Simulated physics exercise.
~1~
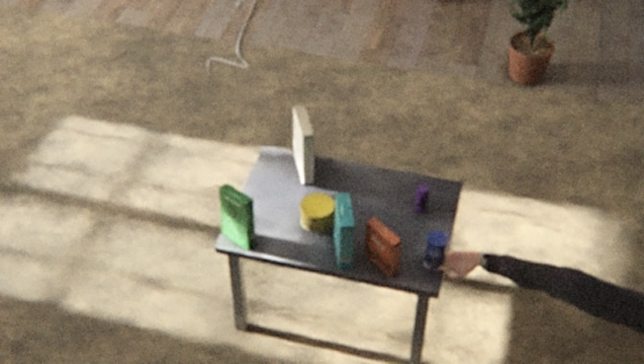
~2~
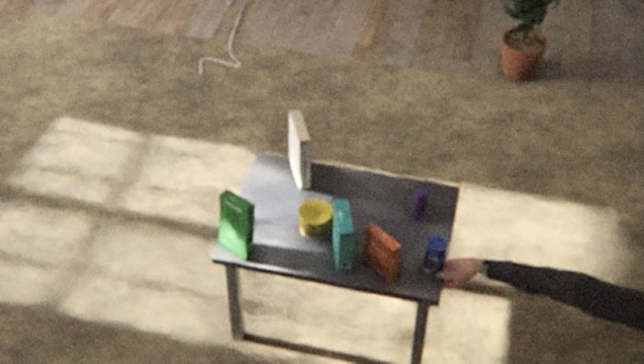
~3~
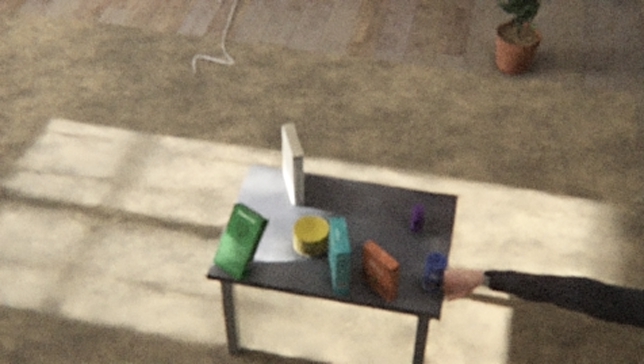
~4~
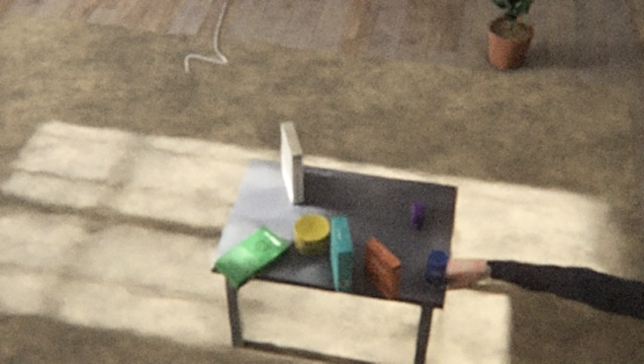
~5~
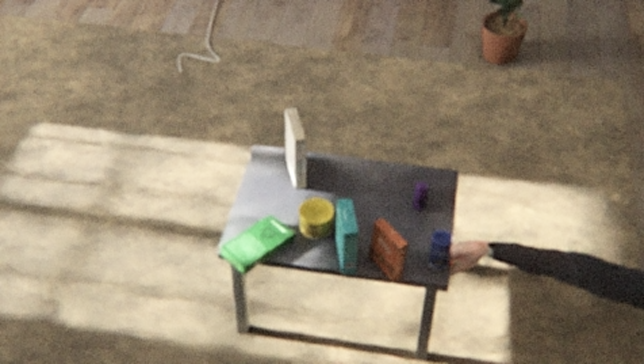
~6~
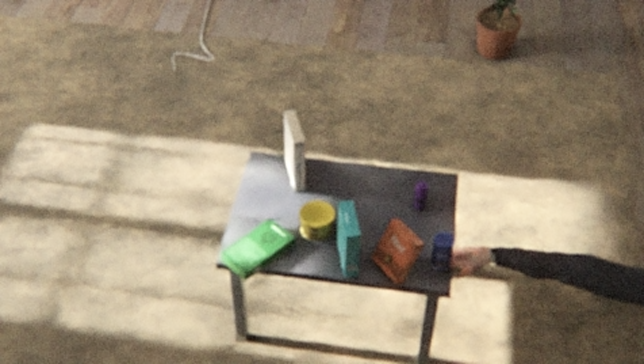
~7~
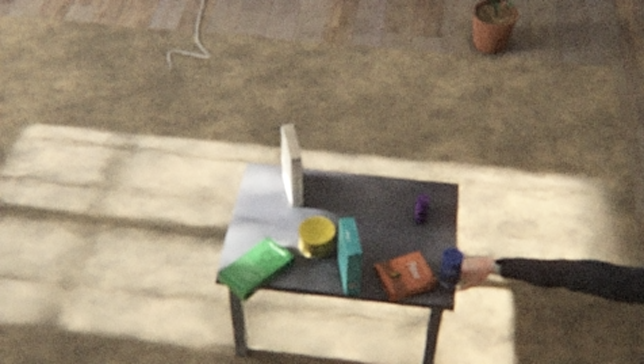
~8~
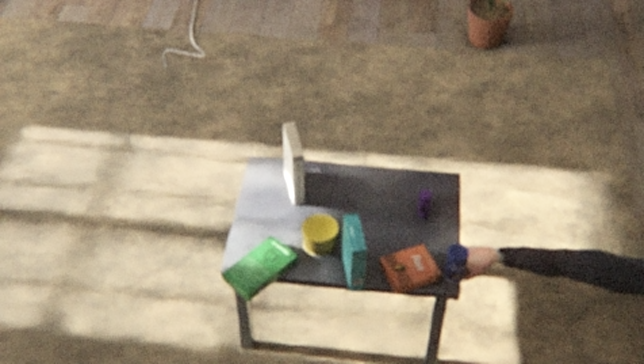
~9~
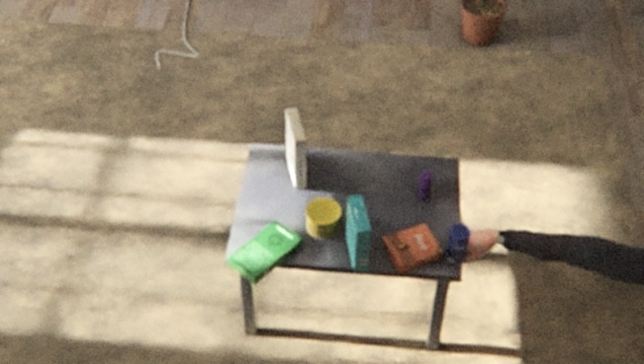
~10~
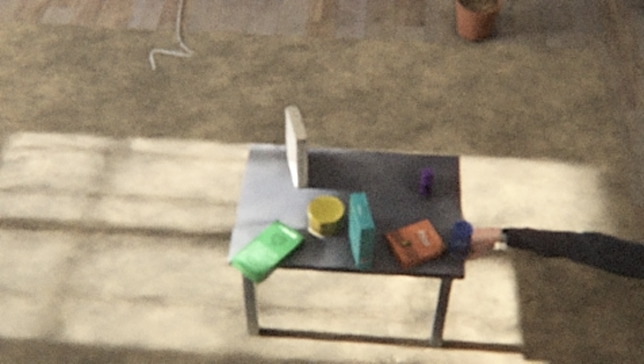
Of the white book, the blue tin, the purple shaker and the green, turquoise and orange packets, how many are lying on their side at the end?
Two of them end up on their side, the green packet and the orange packet.
